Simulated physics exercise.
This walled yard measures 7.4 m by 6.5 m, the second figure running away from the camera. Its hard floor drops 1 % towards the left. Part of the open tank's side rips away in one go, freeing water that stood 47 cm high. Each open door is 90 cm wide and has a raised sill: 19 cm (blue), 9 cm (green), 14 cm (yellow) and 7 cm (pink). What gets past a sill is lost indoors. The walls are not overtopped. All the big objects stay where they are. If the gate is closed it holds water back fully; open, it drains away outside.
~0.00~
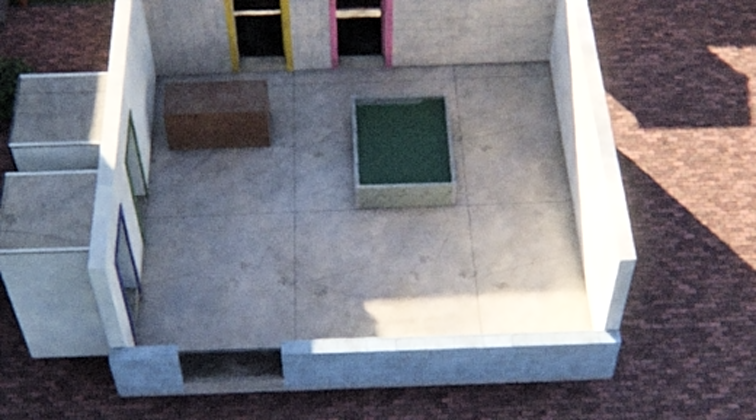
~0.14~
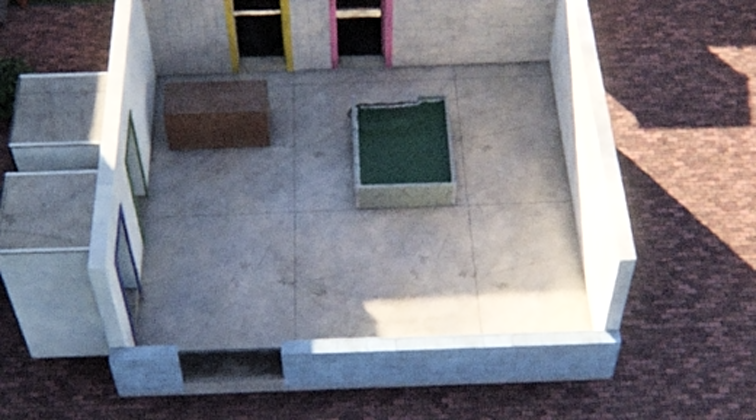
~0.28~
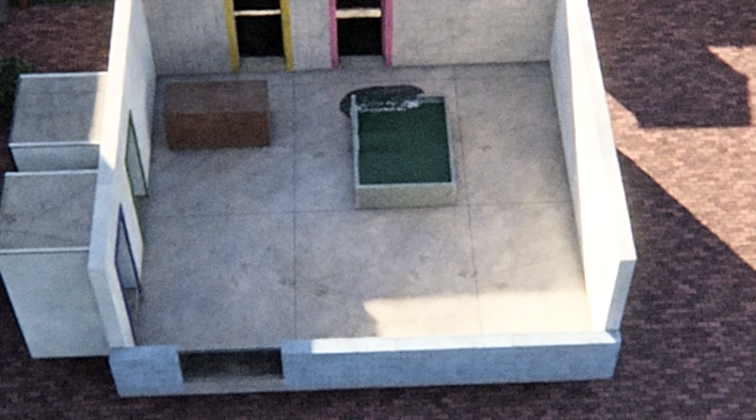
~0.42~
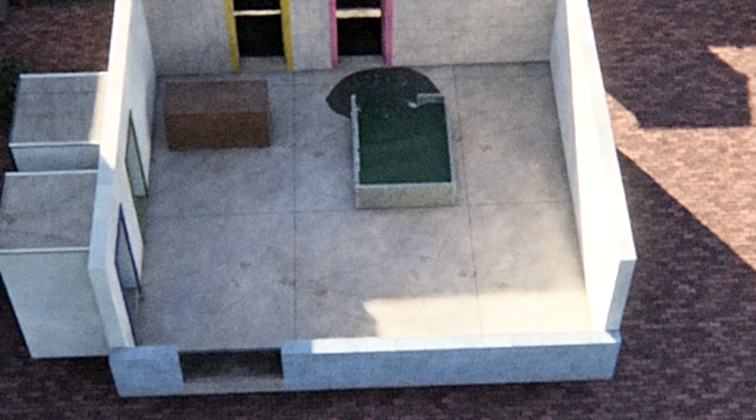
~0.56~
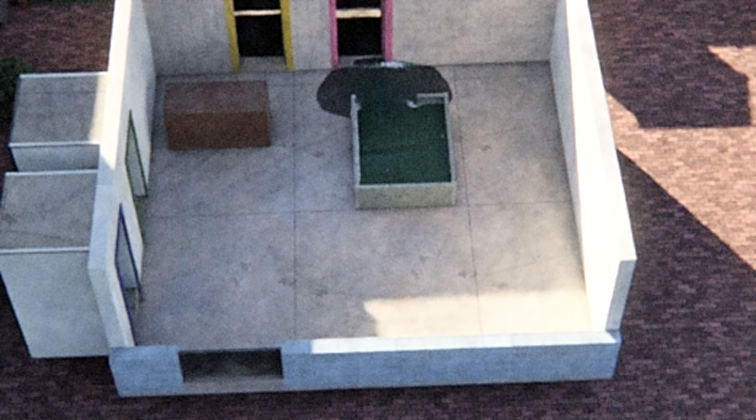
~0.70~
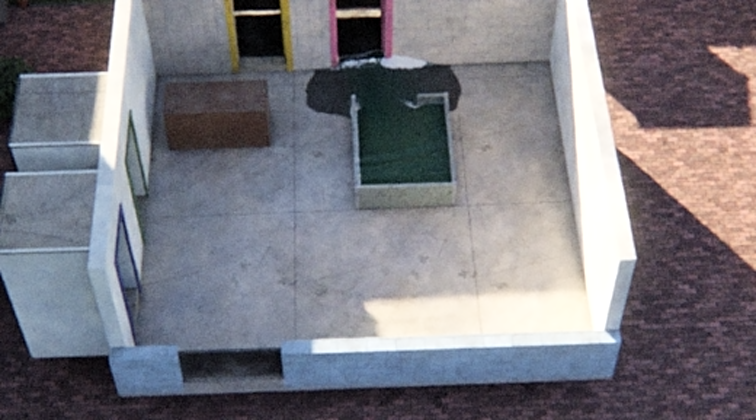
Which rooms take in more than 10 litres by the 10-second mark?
Within that time: At the blue door it keeps below the limit; at the green door it does not reach the limit; at the yellow door it stays under the limit; at the pink door it exceeds the limit.
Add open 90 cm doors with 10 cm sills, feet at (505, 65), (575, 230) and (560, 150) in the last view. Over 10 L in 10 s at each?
In turn: Under, under, below.
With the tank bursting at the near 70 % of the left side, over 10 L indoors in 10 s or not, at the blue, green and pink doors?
Then: Blue not over, green over, pink under.
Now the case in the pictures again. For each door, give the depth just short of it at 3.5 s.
Depths in cm: Blue 0, green 0, yellow 6, pink 16.
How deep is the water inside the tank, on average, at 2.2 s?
About 24 cm.
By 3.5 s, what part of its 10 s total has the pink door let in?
Some 80 per cent by then.
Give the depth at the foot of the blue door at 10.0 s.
Some 2.0 cm.
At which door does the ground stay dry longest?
The blue one.
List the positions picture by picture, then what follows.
In the first picture, the open tank at (403, 142) is whole and still, 47 cm deep.
In the second picture, water pours out on the open tank's far side and has run 0.7 m, to a hidden place; typically 8 cm deep outside, 47 cm at the open tank's back.
In the third picture, the front is at (411, 89), 0.9 m from the gap on the open tank's far side; 0.9 m2 of floor is under water; 47 cm left at the back of the open tank.
In the fourth picture, the front is at (403, 71), 1.2 m from the gap on the open tank's far side; 1.7 m2 of floor is under water; 47 cm left at the back of the open tank.
In the fifth picture, the front is at (343, 68), 1.5 m from the gap on the open tank's far side; 2.3 m2 of floor is under water; 47 cm left at the back of the open tank.
In the sixth picture, water pours out on the open tank's far side and has run 1.7 m, to (445, 64); typically 7 cm deep outside, 44 cm at the open tank's back.
After 1.4 s water covers 10 % of the floor and is deepest (28 cm) near (397, 66); blue door not reached, green door not reached, yellow door 2 cm at the sill, 0 L in, pink door 16 cm at the sill, 85 L in.
After 2.2 s water covers 15 % of the floor and is deepest (26 cm) near (388, 74); blue door not reached, green door not reached, yellow door 7 cm at the sill, 0 L in, pink door 24 cm at the sill, 198 L in.
After 3.5 s water covers 25 % of the floor and is deepest (18 cm) near (154, 111); blue door not reached, green door not reached, yellow door 6 cm at the sill, 0 L in, pink door 16 cm at the sill, 306 L in.
After 6.0 s water covers 45 % of the floor and is deepest (13 cm) near (223, 101); blue door 1 cm at the sill, 0 L in, green door 2 cm at the sill, 0 L in, yellow door 4 cm at the sill, 0 L in, pink door 11 cm at the sill, 366 L in.
After 10.0 s water covers 65 % of the floor and is deepest (10 cm) near (157, 75); blue door 2 cm at the sill, 0 L in, green door 2 cm at the sill, 0 L in, yellow door 8 cm at the sill, 0 L in, pink door 6 cm at the sill, 379 L in.
